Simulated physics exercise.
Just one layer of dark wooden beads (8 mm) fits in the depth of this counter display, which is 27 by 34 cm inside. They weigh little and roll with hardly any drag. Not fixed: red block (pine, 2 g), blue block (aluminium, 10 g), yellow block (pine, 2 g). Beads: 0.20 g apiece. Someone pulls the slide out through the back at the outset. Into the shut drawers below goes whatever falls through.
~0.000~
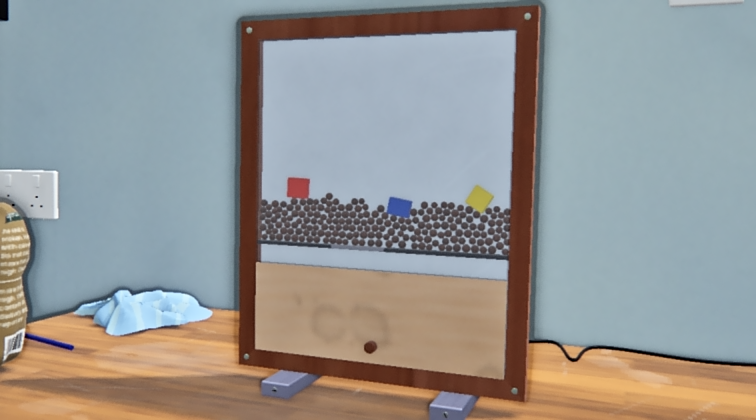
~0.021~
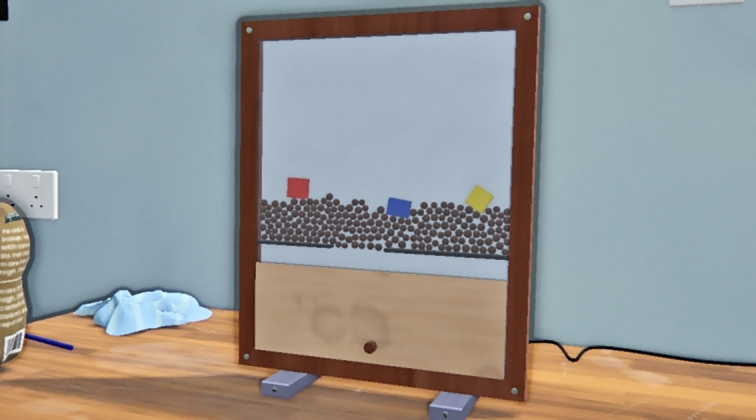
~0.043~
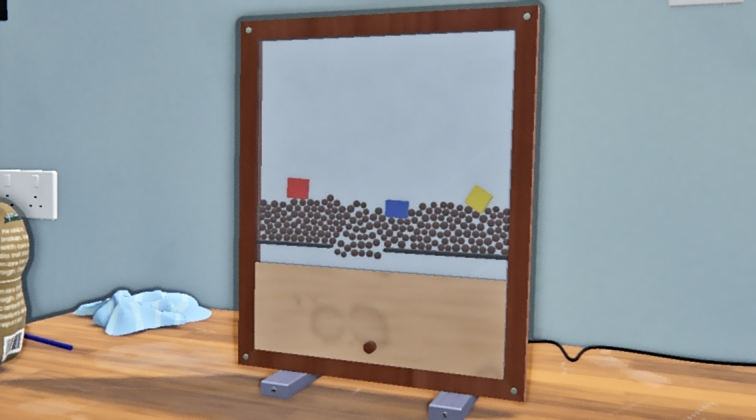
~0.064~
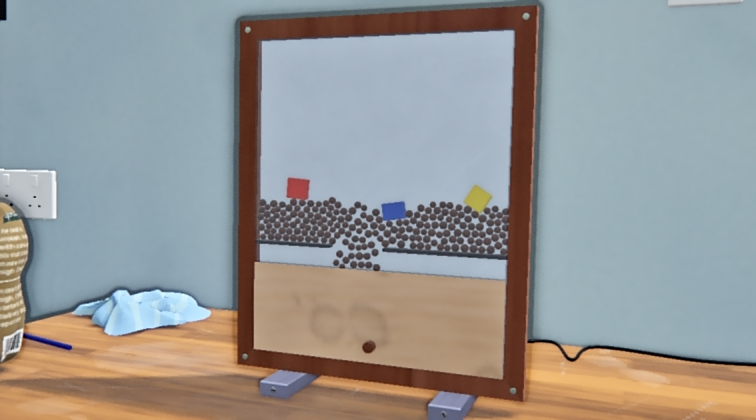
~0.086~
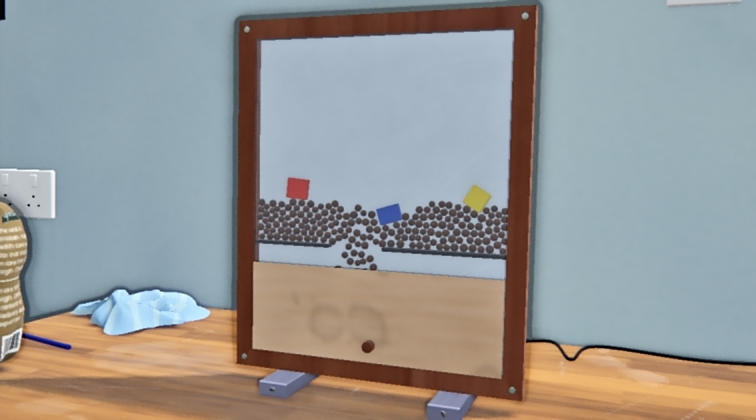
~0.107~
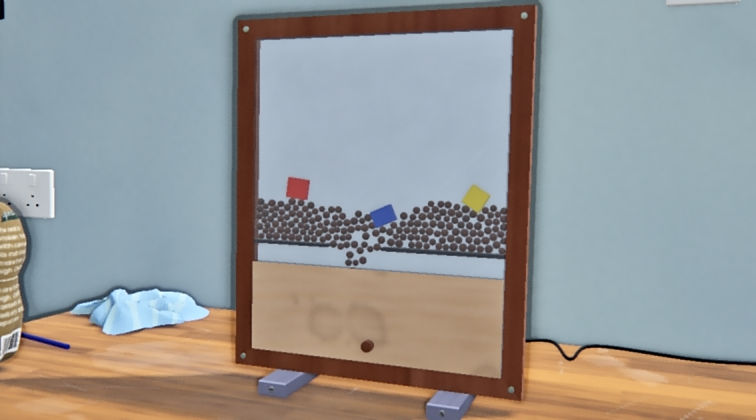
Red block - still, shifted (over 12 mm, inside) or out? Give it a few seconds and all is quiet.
Out.
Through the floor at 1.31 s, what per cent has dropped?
That would be around 50 per cent.
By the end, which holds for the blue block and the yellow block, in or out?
Result - blue: Escaped, yellow: Retained.
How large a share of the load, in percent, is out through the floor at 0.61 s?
Close to 45 percent at that point.
After 0.26 s, 30 % are out; red block moved 1.0 cm tilted 16°; blue block below the floor; yellow block moved 0.1 cm tilted 37°.
After 0.61 s, 45 % are out; red block below the floor; blue block below the floor; yellow block moved 0.2 cm tilted 38°.
After 1.31 s, 50 % are out; red block below the floor; blue block below the floor; yellow block moved 0.3 cm tilted 39°.
At rest by 1.8 s, 50 % are out; red block below the floor; blue block below the floor; yellow block moved 0.3 cm tilted 39°.
